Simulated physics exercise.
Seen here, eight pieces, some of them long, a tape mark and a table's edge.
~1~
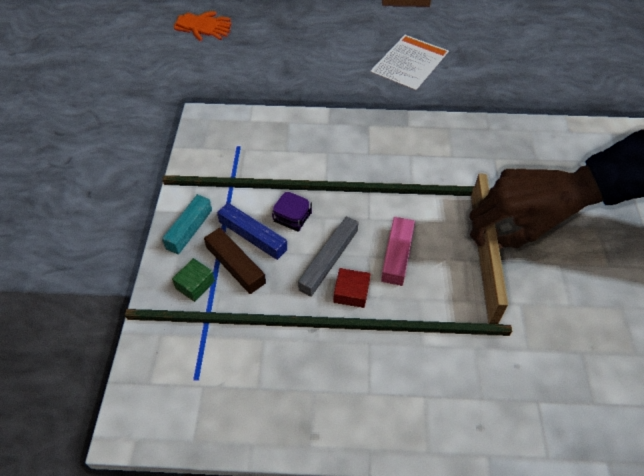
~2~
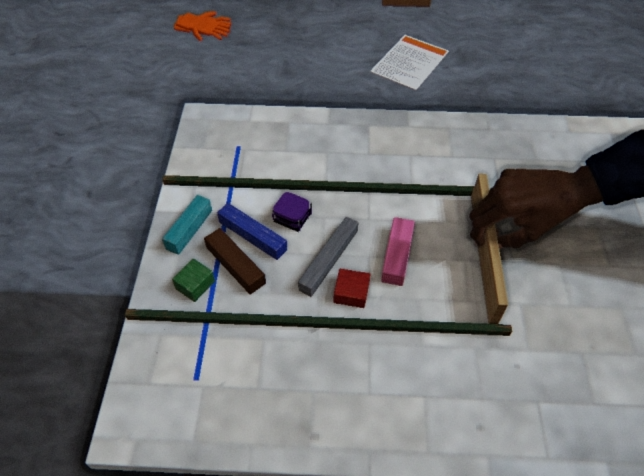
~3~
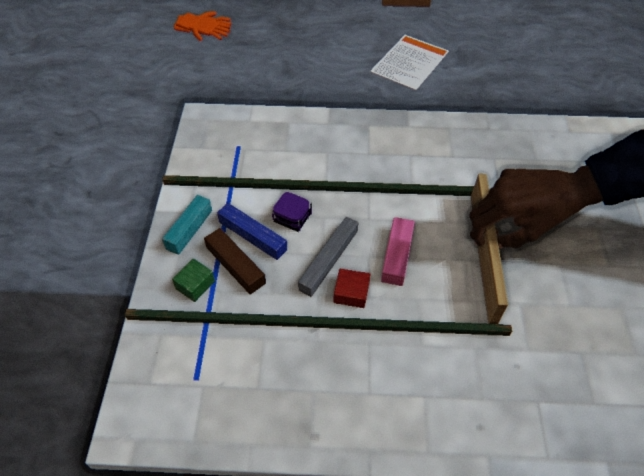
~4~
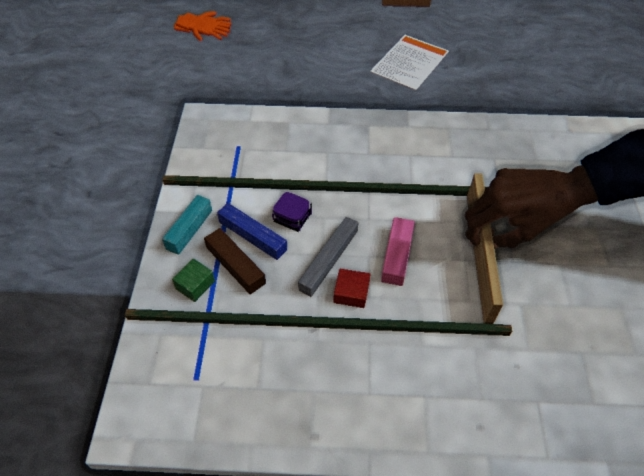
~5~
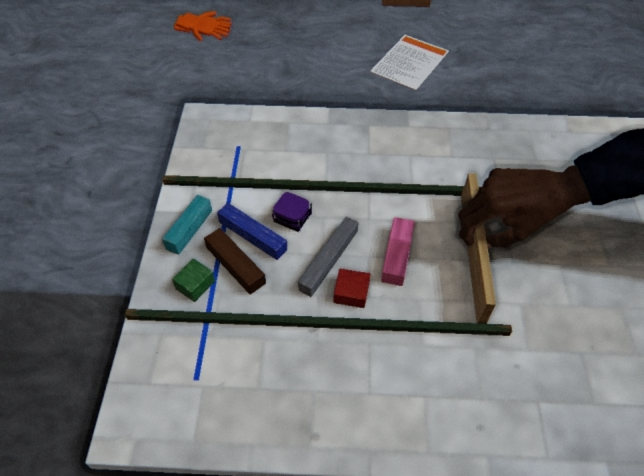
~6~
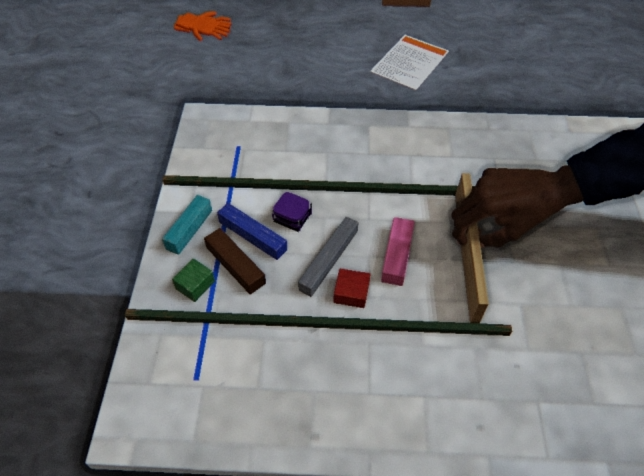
A pale tiled tabletop above a grey floor is seen from above at an angle, with an orange glove and a printed sheet lying beyond it. Between two dark green rails, turquoise, green, brown and blue pieces lie at left near a blue line, with purple, grey, red and pink ones further right. A hand at right holds a wooden board still, then slides it slightly left, touching no pieces, while the view stays fixed.
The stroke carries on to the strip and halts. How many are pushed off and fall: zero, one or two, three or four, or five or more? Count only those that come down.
The number that fall off is one or two.
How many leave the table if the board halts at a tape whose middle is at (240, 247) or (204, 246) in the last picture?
The counts: 0 and 3.
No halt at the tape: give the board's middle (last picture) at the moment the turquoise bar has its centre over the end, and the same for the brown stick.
Its middle is around (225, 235) and around (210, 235).
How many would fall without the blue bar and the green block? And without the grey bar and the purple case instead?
Fallen: 0, and 0 in the other try.
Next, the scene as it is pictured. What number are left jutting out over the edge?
It comes to 2.
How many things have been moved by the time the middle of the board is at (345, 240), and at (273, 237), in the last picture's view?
At the one place 3, at the other 8.
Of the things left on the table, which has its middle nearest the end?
Foremost is the green block.
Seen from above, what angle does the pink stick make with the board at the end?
Some 0 degrees.
Early on, none off yet; turquoise bar at rest near (188, 224); green block at rest near (194, 280); brown stick at rest near (235, 260).
Finally, the number that fall off is one or two; lost, turquoise bar.
